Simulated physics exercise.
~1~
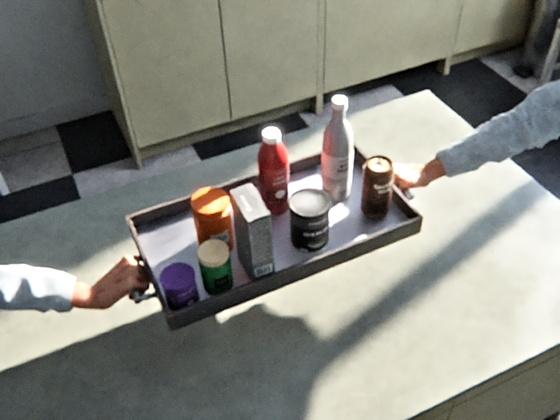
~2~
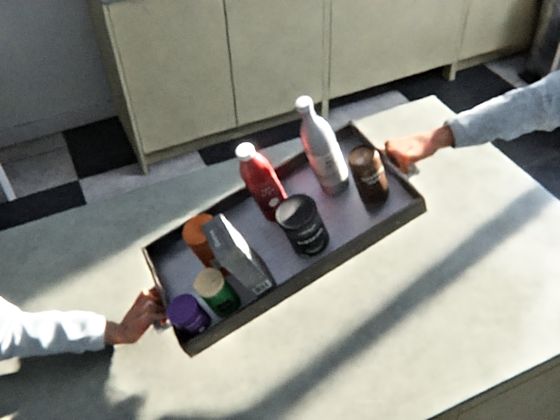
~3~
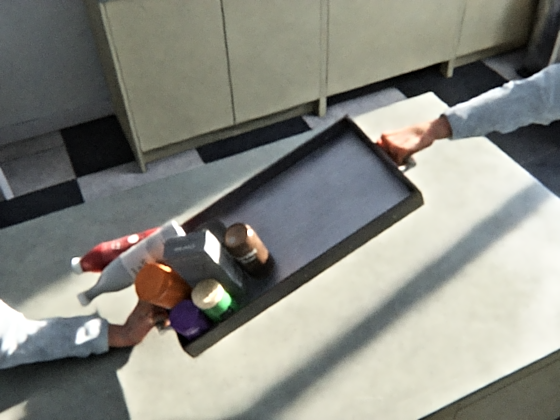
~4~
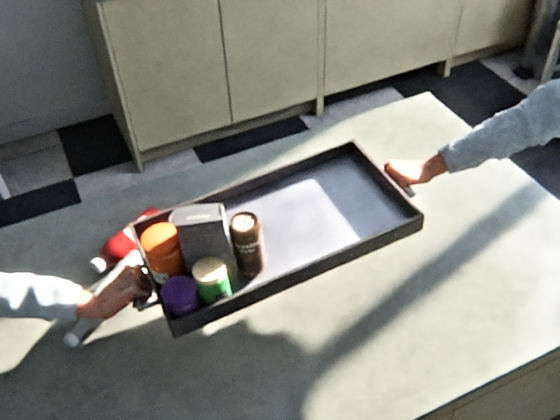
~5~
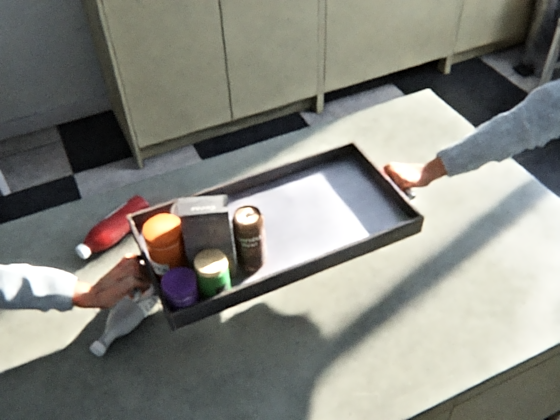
A tray of bottles, jars and tins, held by two hands above a table, tipped down to the left, sending most items sliding that way, and the red and white bottles toppled off before it was levelled, leaving them lying on the table.
